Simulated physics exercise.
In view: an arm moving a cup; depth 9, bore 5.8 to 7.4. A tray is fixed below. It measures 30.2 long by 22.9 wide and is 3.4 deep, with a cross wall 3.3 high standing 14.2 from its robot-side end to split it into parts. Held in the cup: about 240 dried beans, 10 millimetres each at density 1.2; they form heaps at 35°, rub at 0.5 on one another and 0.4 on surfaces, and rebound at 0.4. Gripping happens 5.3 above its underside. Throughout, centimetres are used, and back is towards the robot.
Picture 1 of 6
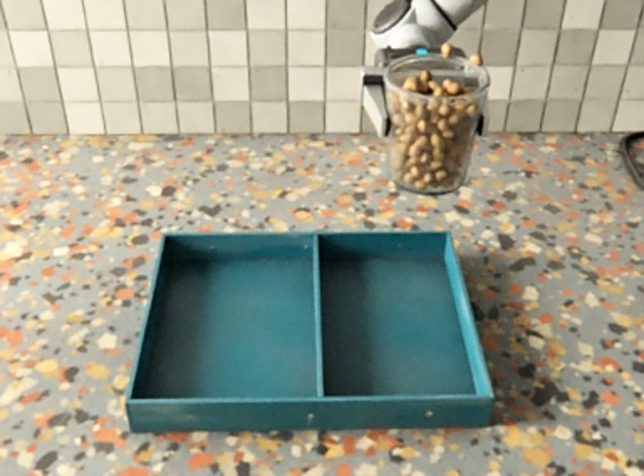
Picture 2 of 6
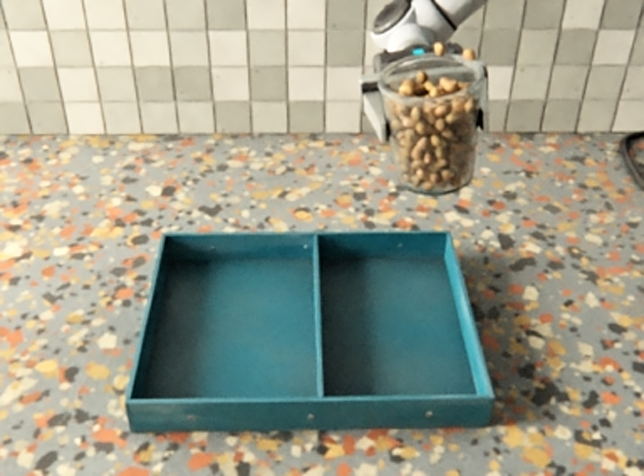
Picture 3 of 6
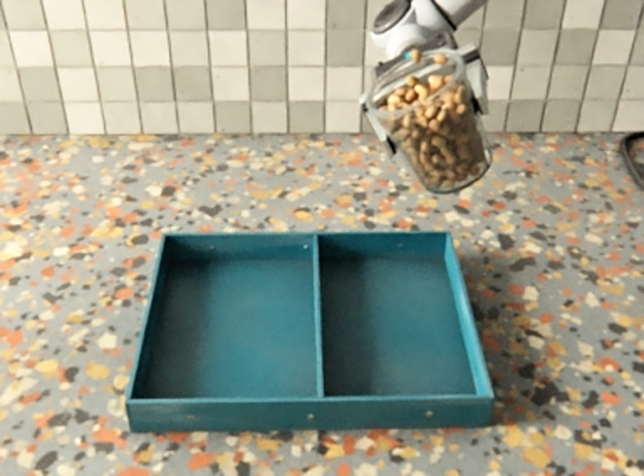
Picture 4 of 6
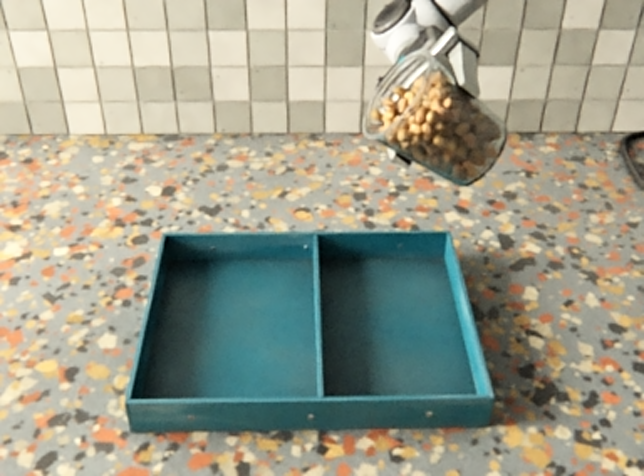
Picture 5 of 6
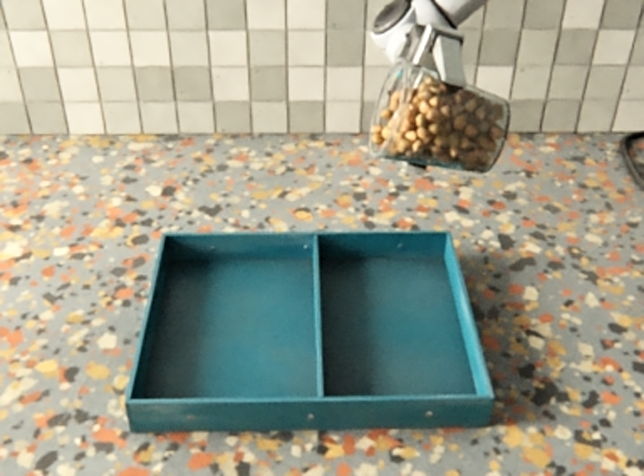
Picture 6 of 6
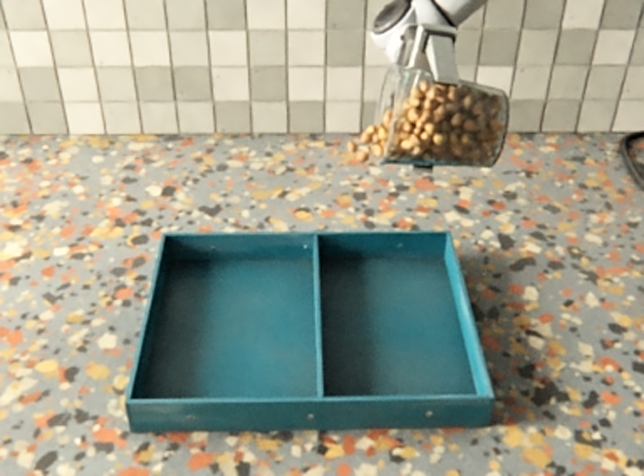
Robot arm tilting a clear cup of dried beans onto its side, beans bunching at the rim, above an empty teal divided tray.
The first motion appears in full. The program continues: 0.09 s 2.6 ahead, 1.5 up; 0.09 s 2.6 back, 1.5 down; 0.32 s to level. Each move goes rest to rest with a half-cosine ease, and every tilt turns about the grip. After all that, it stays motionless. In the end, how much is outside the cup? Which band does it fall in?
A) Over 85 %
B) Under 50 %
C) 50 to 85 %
(C) 50 to 85 %.
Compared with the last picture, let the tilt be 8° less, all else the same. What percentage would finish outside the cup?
In that case some 50 per cent.
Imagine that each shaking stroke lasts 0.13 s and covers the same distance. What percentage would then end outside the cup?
That gives about 35 percent.
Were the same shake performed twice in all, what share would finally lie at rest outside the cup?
Approx. 80 per cent.
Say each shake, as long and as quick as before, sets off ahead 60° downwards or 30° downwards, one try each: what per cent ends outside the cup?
It comes to around 15 per cent on the first try and around 30 per cent on the second.
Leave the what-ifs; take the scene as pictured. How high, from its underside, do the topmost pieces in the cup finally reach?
The top sits some 5.0 cm up.
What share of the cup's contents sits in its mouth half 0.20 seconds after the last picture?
That share comes to roughly 95 percent.
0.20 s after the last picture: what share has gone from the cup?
So far around 45 % is out.
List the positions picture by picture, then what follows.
The first picture shows cup middle at (432, 129), level; upper third of the load around (434, 105), from x 395 to 475, top at y 50; 244 in the cup.
The second picture shows cup middle at (433, 129), tilted 8° forward; upper third of the load around (432, 103), from x 395 to 470, top at y 50.
The third picture shows cup middle at (436, 128), tilted 28° forward; upper third of the load around (436, 106), from x 385 to 480, top at y 55.
The fourth picture shows cup middle at (440, 126), tilted 53° forward; upper third of the load around (435, 105), from x 375 to 495, top at y 80.
The fifth picture shows cup middle at (442, 123), tilted 73° forward; upper third of the load around (439, 104), from x 375 to 495, top at y 85.
The sixth picture shows cup middle at (442, 122), tilted 81° forward; upper third of the load around (448, 105), from x 355 to 495, top at y 85; 243 in the cup, 1 in flight or on a rim.
Then, 0.20 s after the last picture, tilted 80° forward, highest piece 25 above the table; 139 in the cup, 4 in the far-side part, 101 in flight or on a rim.
Then, 0.40 s after the last picture, tilted 18° forward, highest piece 27 above the table; 143 in the far-side part, 84 in the cup, 10 in the robot-side part, 7 in flight or on a rim.
Then, 0.70 s after the last picture, level, highest piece 24 above the table; 150 in the far-side part, 84 in the cup, 10 in the robot-side part.
Then, 1.75 s after the last picture, level, highest piece 24 above the table; 150 in the far-side part, 84 in the cup, 10 in the robot-side part.
Final count, 150 in the far-side part, 84 in the cup, 10 in the robot-side part. That is 66 % outside the cup.
